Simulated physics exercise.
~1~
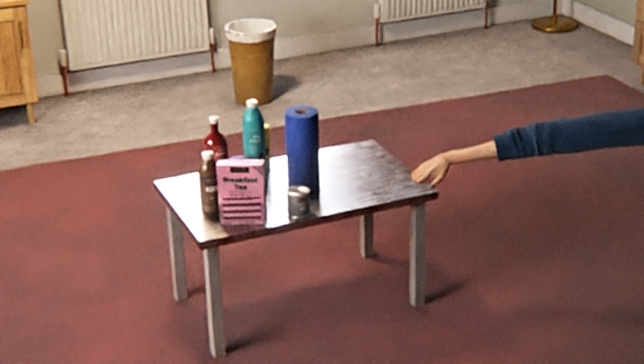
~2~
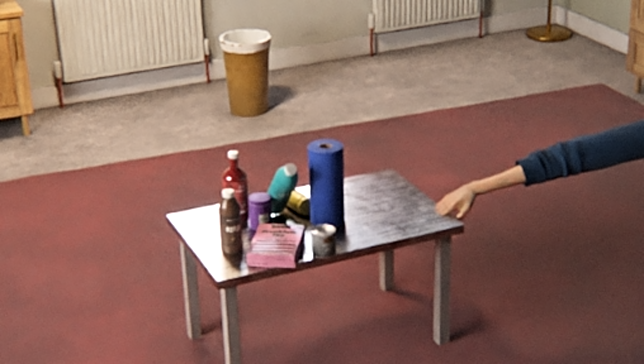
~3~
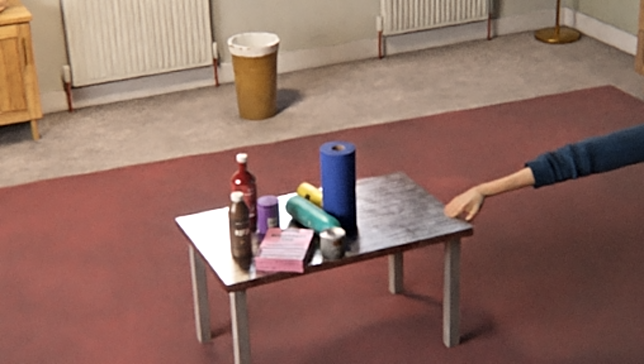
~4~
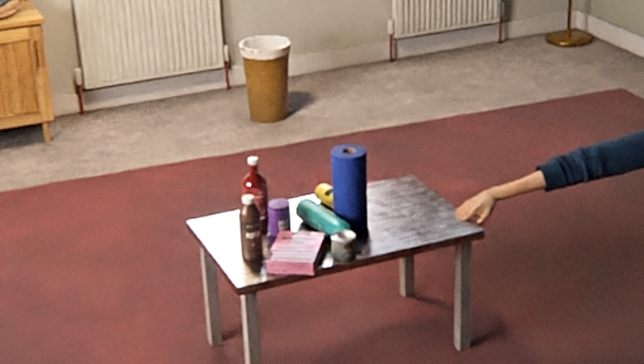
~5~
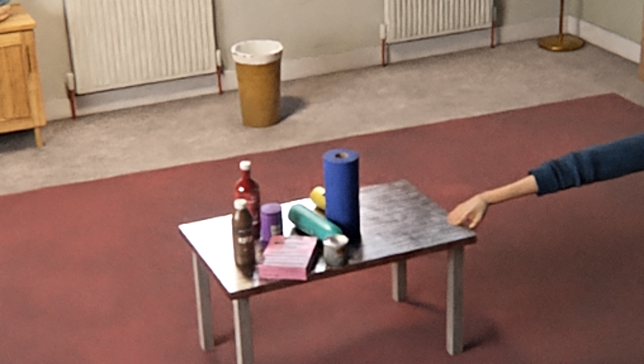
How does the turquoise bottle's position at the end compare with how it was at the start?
At the start the turquoise bottle stands upright on the table. By the end it is lying on its side on the tabletop.
